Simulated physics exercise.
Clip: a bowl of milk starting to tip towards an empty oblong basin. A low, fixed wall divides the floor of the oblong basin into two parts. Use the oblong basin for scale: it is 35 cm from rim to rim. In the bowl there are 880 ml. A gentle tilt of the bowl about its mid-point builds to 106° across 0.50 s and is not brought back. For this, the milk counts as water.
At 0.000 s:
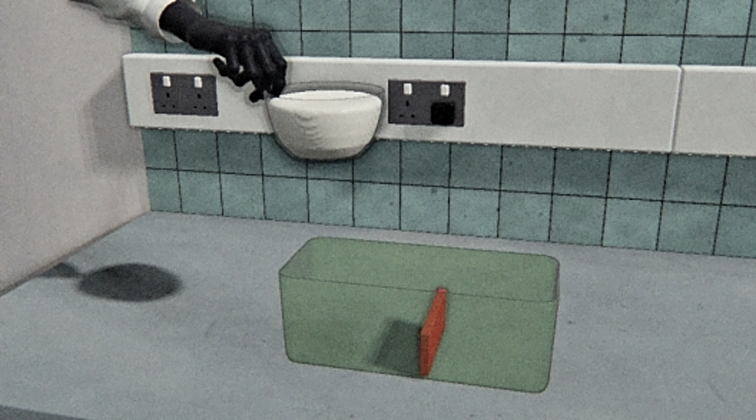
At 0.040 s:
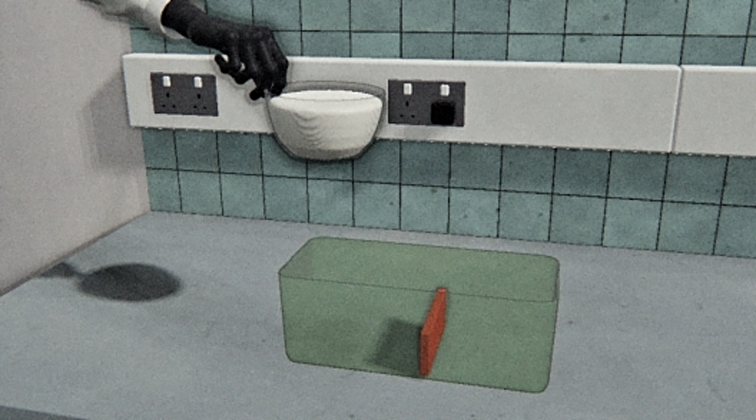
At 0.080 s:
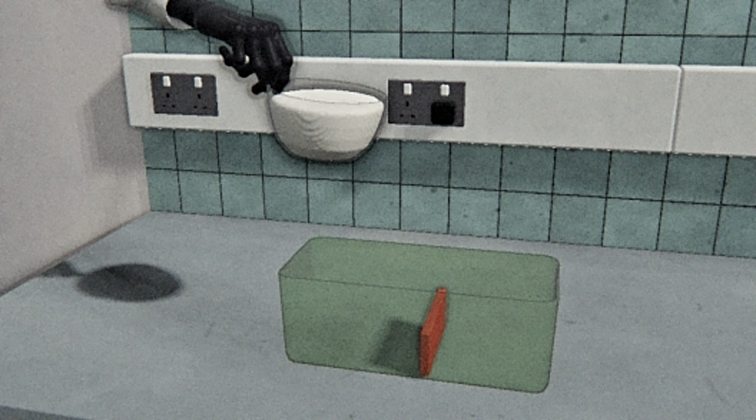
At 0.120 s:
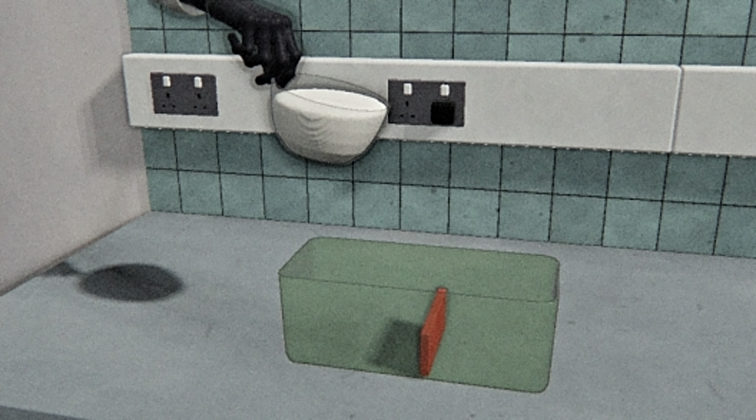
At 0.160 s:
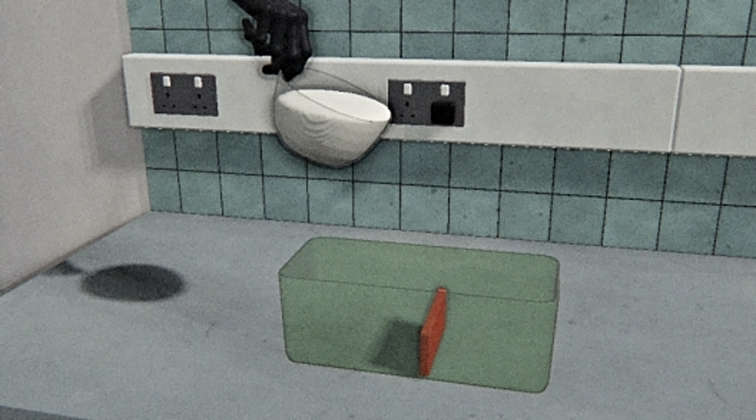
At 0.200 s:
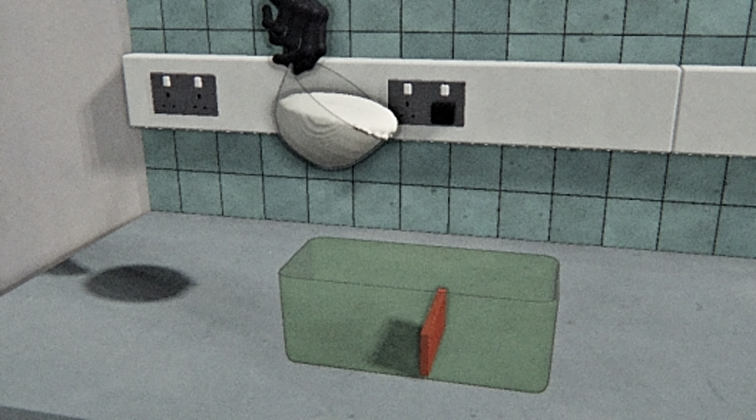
To begin with, a black robotic hand holds a bowl of white liquid level above a grey counter, up and left of a green see-through basin with a red divider. The bowl tilts gradually to the right as the hand swings over it, and finally a little liquid slips over the lowered right rim.
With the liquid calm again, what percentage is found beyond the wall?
Beyond the wall there is roughly 38 percent.
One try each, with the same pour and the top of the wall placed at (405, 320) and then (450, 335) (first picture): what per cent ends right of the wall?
I'd put it at about 75 per cent for the first and about 30 per cent for the second.
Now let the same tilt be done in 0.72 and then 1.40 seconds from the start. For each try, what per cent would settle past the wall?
Respectively 50 and 65 %.
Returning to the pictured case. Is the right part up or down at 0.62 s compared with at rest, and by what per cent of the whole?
The amount sinks by around 2.
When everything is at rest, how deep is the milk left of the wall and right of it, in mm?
On the left it stands about 20 mm, on the right about 16 mm.
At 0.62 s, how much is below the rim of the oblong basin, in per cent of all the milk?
Near 90 in a hundred.
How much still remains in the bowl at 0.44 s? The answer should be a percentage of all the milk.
At that time about 16 in a hundred parts are still held.
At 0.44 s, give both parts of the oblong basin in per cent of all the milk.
About 6 % left, 18 % right.
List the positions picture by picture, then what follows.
In the first frame, it leans 0°; its right rim is at (382, 94); the milk meets the walls at (274, 98) and (381, 102); the oblong basin's rim runs from (295, 256) to (558, 280); the wall's top is at (434, 311).
In the second frame, it leans 2°; its right rim is at (383, 96); the milk meets the walls at (274, 97) and (382, 102).
In the third frame, it leans 7°; its right rim is at (385, 101); the milk meets the walls at (276, 95) and (383, 105).
In the fourth frame, it leans 14°; its right rim is at (387, 110); the milk meets the walls at (280, 94) and (386, 108).
In the fifth frame, it leans 25°; its right rim is at (389, 121); the milk meets the walls at (282, 94) and (391, 116); 1 per cent is over the edge.
In the sixth frame, it leans 37°; its right rim is at (388, 135); the milk meets the walls at (283, 98) and (386, 124); 6 per cent is over the edge.
After 0.44 s the tilt is 102° and 17 per cent is still to pour, 6 is left of the wall and 19 right of it.
After 0.62 s the tilt is 106° and 1 per cent is still to pour, 51 is left of the wall and 39 right of it.
After 0.80 s the tilt is 106° and 0 per cent is still to pour, 53 is left of the wall and 36 right of it.
After 1.00 s the tilt is 106° and 0 per cent is still to pour, 58 is left of the wall and 37 right of it.
In the end 58 per cent lies left of the wall, 38 right of it and 5 outside.
